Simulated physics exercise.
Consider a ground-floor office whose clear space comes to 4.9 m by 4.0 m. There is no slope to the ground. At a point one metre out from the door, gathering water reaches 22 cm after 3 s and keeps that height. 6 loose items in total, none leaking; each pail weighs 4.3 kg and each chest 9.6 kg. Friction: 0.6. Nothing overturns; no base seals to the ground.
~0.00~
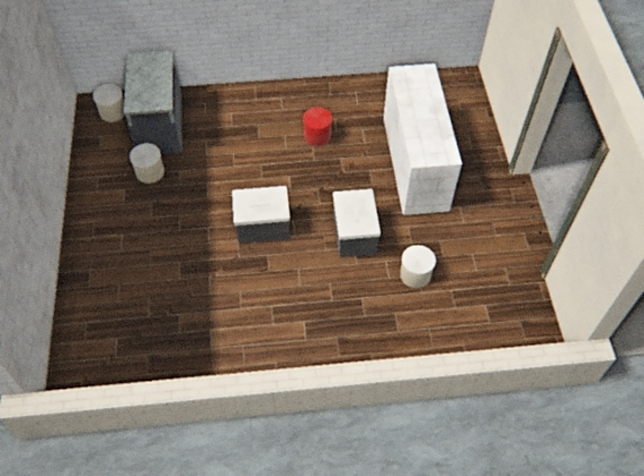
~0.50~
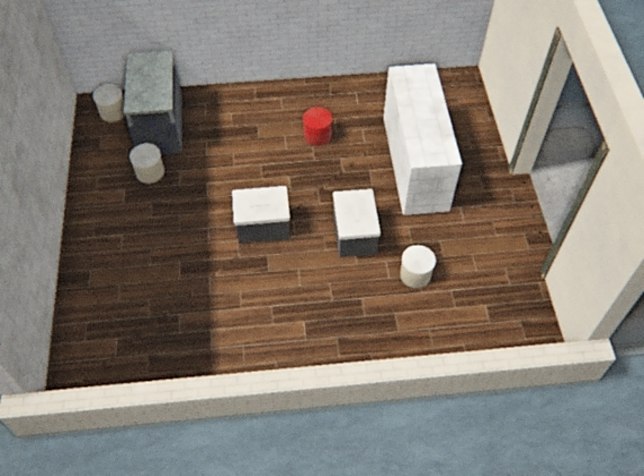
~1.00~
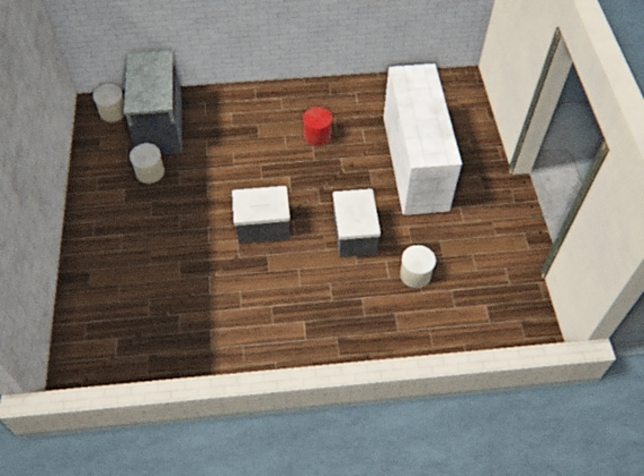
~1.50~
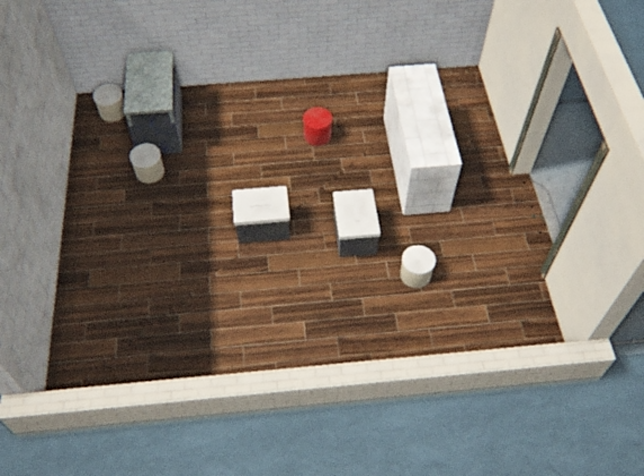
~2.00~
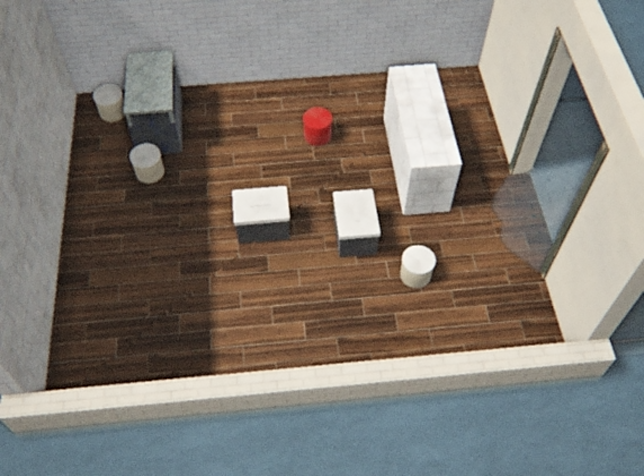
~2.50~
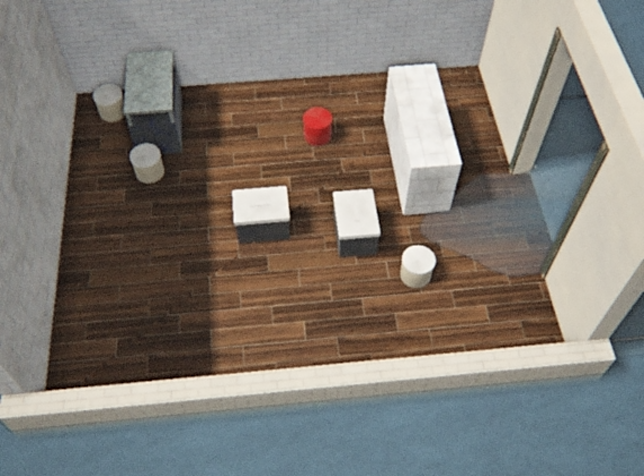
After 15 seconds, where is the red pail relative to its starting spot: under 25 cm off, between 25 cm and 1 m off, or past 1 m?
Final distance: A quarter metre to a metre.
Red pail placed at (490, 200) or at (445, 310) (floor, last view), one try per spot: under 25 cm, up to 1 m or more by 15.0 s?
So, one try each: It goes a long distance the first time and goes a long distance the second.
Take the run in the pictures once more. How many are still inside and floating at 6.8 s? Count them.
It comes to 1 of them.
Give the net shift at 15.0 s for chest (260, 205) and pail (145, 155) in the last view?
In that order: 100 cm, 100 cm.
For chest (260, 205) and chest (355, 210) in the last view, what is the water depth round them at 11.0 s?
About 7 and 8 cm.
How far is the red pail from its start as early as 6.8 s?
I'd guess some 0 cm by then.
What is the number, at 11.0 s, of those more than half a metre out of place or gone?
My count gives 3.
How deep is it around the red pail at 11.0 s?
5 cm, roughly.
After 3.5 s the red pail is near (318, 118), 0.0 m from its start, aground; 0 afloat.
After 6.8 s the red pail is near (318, 118), 0.0 m from its start, aground; 1 afloat.
After 11.0 s the red pail is near (326, 122), 0.1 m from its start, afloat; 6 afloat.
After 15.0 s the red pail is near (349, 71), 0.8 m from its start, afloat; 6 afloat.
